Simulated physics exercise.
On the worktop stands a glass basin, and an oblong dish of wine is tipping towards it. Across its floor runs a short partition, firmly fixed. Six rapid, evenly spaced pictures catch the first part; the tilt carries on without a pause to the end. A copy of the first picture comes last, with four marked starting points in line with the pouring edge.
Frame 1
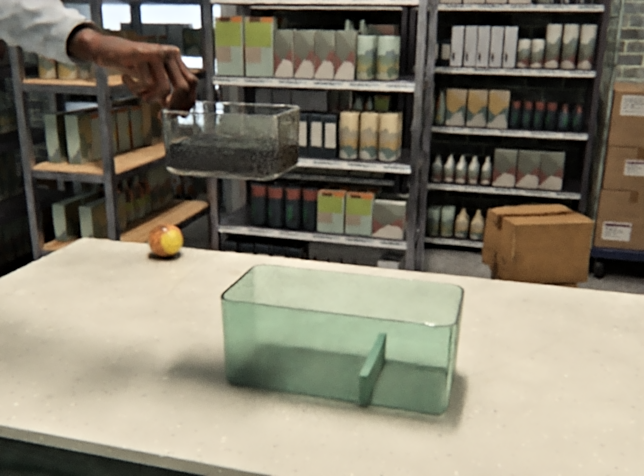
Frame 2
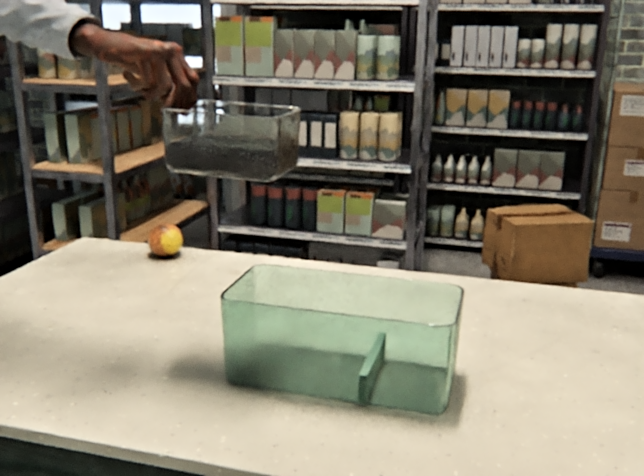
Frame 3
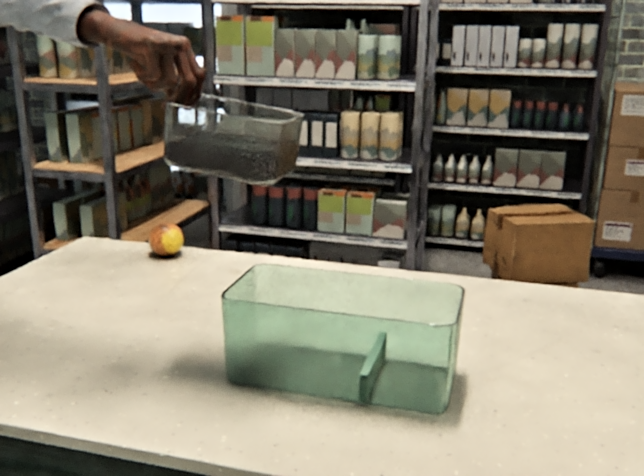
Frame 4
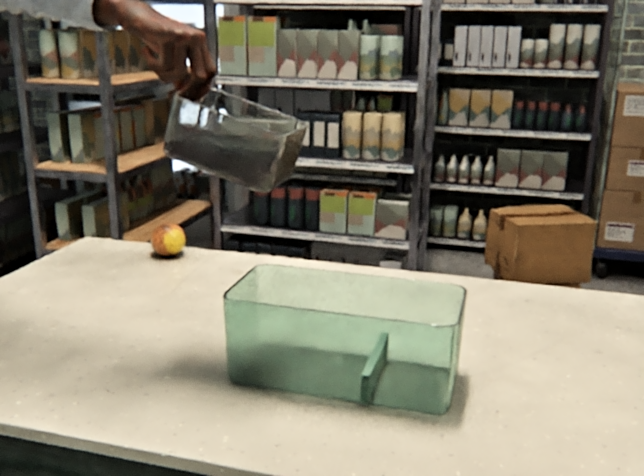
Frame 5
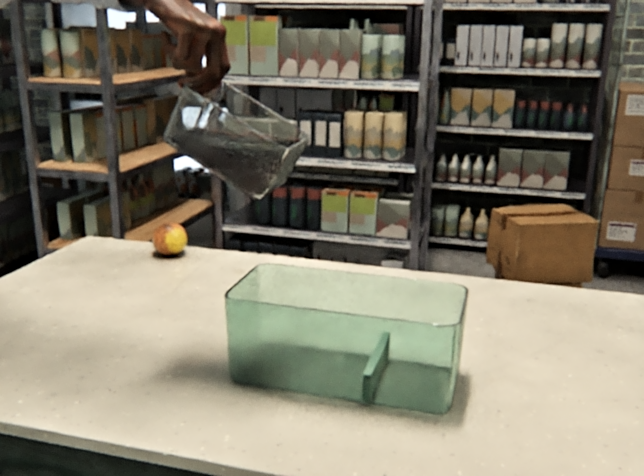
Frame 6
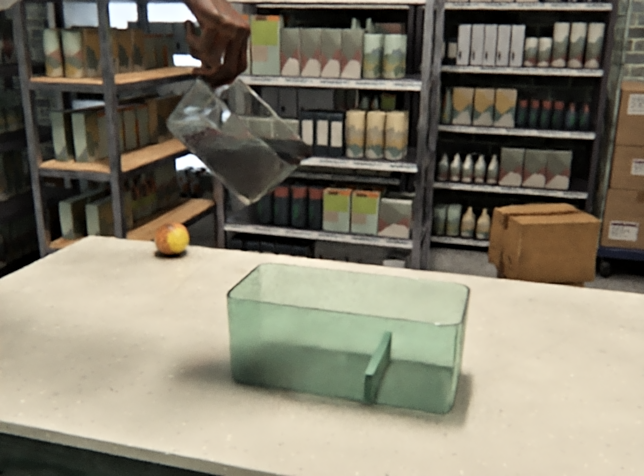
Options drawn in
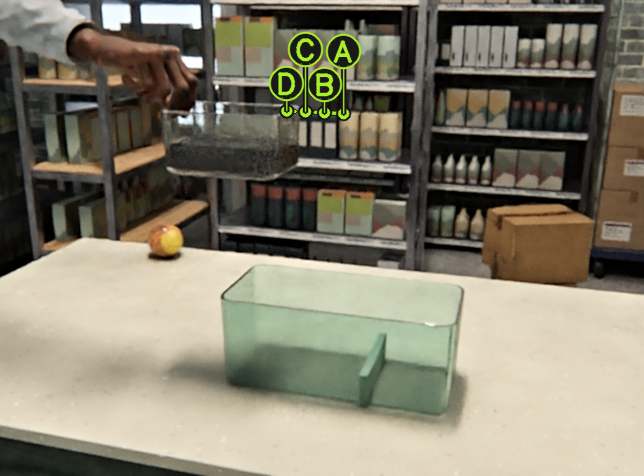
To begin with, a hand holds a clear oblong dish of dark liquid level above a worktop, where a greenish glass basin with a short partition stands near an apple. The hand then tilts the dish steadily down to the right, more steeply each moment, until the liquid reaches over its lip.
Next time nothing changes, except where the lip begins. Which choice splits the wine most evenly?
Dot A.
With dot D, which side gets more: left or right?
The left side.
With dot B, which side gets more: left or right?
The left side.
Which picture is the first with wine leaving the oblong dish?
In picture 6.
On the marked copy, A at (343, 113); B at (324, 112); C at (305, 111); D at (286, 111).
If A is chosen, about 49 % ends left of the wall and 50 % right of it.
If B is chosen, about 69 % ends left of the wall and 30 % right of it.
If C is chosen, about 93 % ends left of the wall and 5 % right of it.
If D is chosen, about 92 % ends left of the wall and 7 % right of it.
